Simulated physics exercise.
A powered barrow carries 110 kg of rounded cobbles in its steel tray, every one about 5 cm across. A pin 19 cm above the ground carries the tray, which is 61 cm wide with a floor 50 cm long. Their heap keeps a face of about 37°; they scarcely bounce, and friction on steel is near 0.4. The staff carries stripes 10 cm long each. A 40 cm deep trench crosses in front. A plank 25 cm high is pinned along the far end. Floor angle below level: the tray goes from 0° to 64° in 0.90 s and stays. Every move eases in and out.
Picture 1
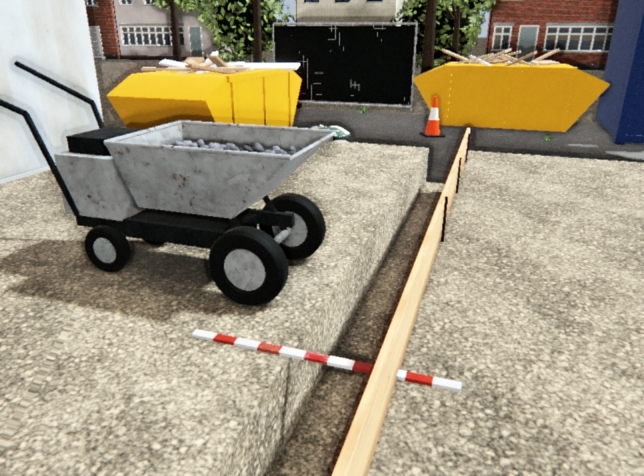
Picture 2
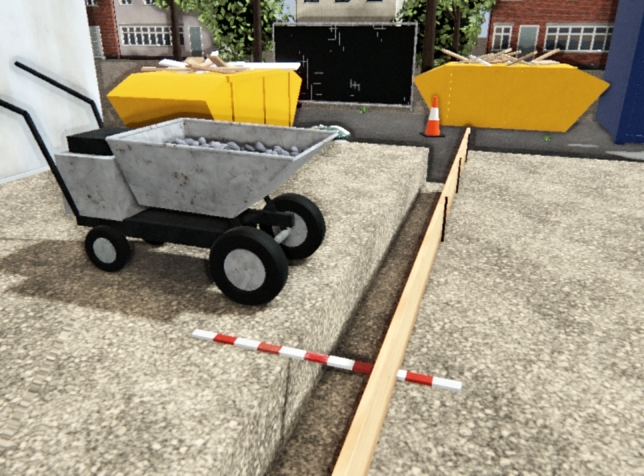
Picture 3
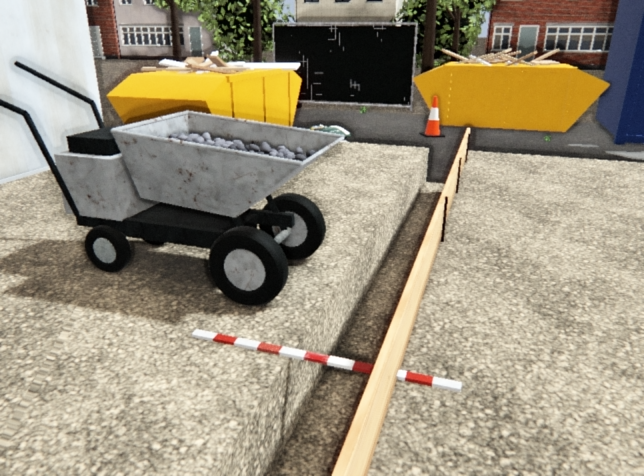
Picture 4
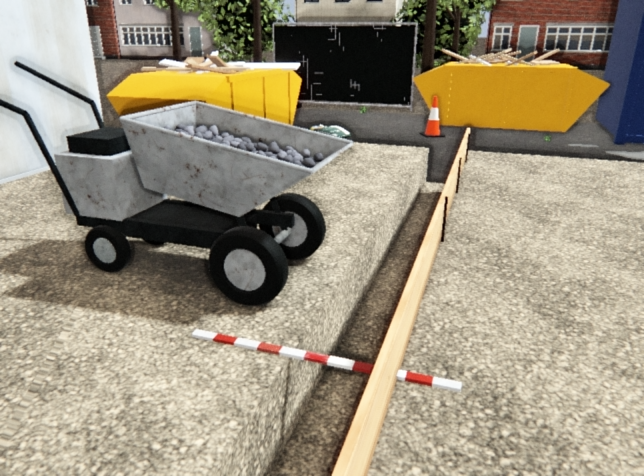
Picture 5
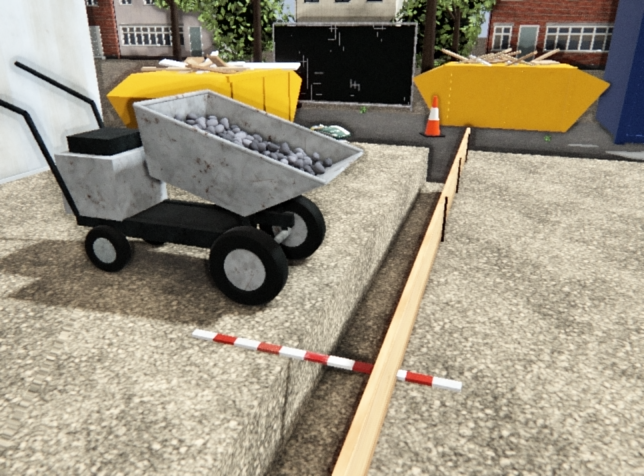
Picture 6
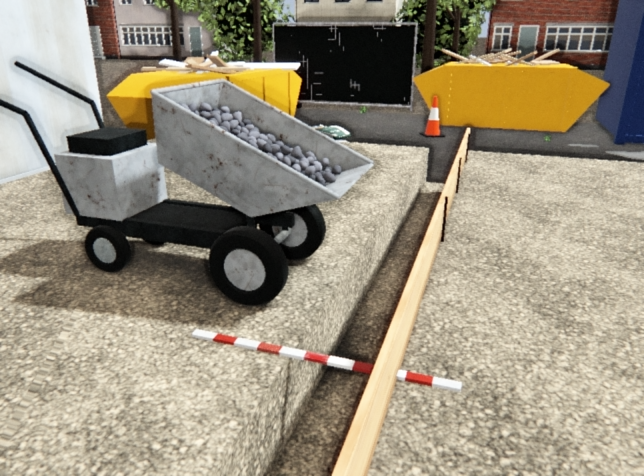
A small grey powered barrow stood still beside a narrow trench, and its steel tray of rounded cobbles slowly tilted down to the right, its back end rising well above the black frame.
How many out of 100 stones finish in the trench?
About 78 of them.
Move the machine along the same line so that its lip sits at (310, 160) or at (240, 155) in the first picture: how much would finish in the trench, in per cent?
Around 5 and then 100 percent.
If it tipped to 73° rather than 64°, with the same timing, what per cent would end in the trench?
Roughly 90%.
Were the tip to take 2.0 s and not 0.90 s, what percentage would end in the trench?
That would give about 85 percent.
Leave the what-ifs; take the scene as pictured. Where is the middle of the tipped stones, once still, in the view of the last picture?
Their middle lands near (393, 357).
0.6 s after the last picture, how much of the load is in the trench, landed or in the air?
15 per cent or so by then.
Then, 0.3 s after the last picture the floor is at 54°, 100 % in the tray; the foremost stones are at (360, 227).
Then, 0.6 s after the last picture the floor is at 64°, 84 % in the tray, 15 % in the trench, 1 % past the trench; the foremost stones are at (421, 254).
Then, 1.0 s after the last picture the floor is at 64°, 44 % in the tray, 38 % in the trench, 18 % past the trench; the foremost stones are at (540, 329).
Then, 2.9 s after the last picture the floor is at 64°, 2 % in the tray, 78 % in the trench, 20 % past the trench; the foremost stones are past the picture's edge.
